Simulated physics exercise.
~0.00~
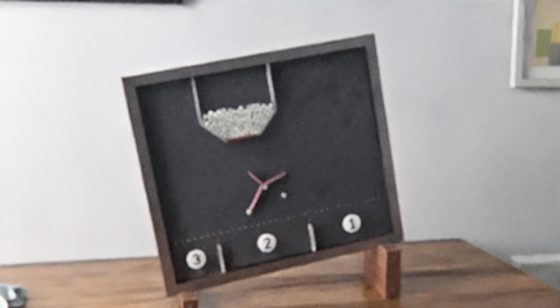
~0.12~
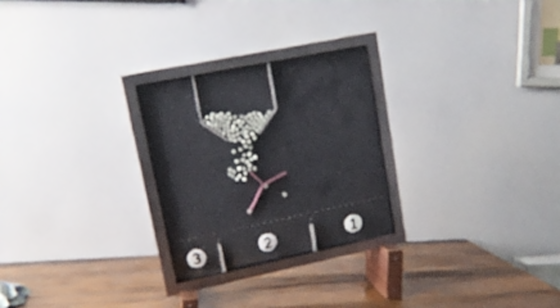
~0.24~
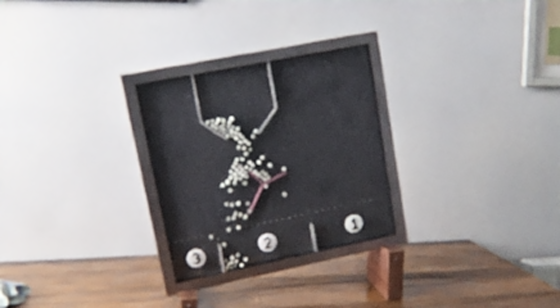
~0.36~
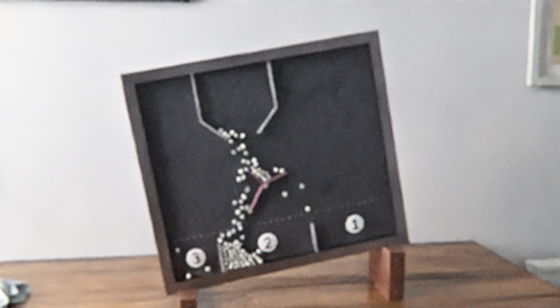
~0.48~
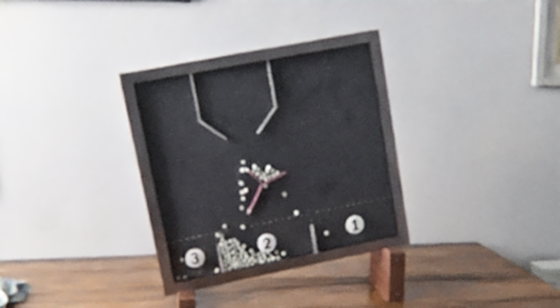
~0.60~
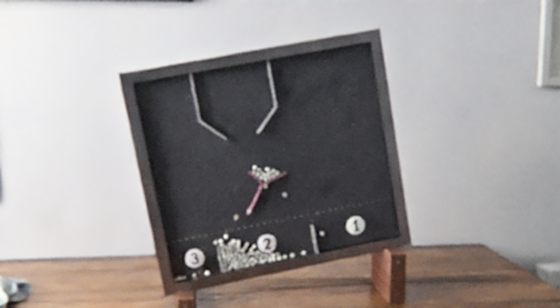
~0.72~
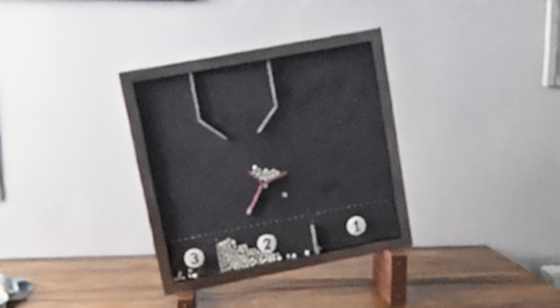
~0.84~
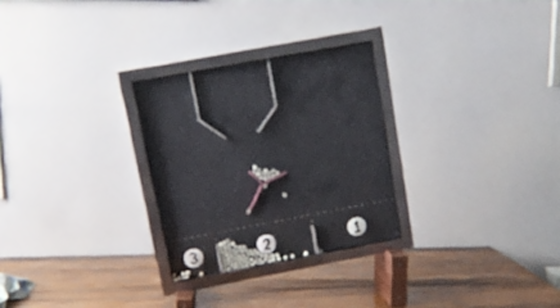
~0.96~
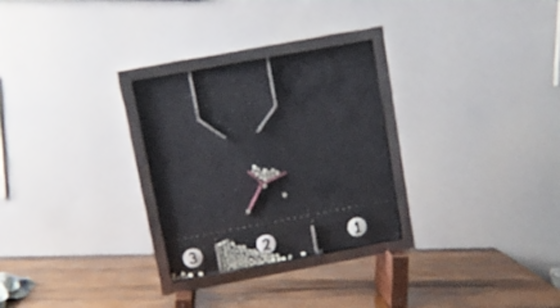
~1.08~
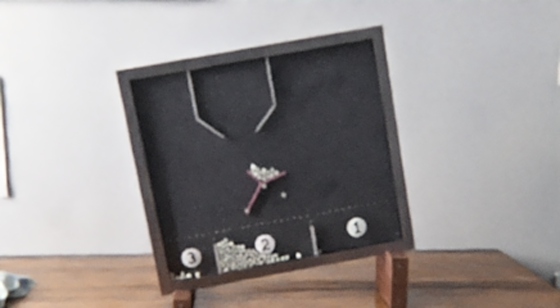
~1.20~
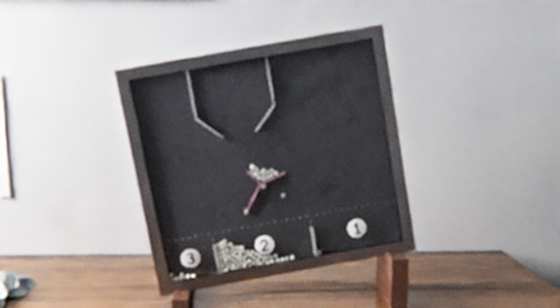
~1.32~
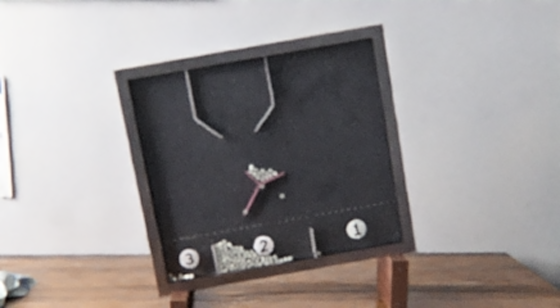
At the start, pale round pills sit packed in a hopper near the top of a dark, slightly tilted case on a wooden table, above a pink rocker and three numbered bins. The hopper opens at the bottom and the pills pour out in a stream onto the rocker. Many spill off its left side and drop toward the bins, piling up mostly in the middle one. The hopper empties, and a few pills land in the left bin. In the end, the largest heap rests in bin two, a few pills lie in bin three, a small cluster stays on the rocker, and bin one is empty.
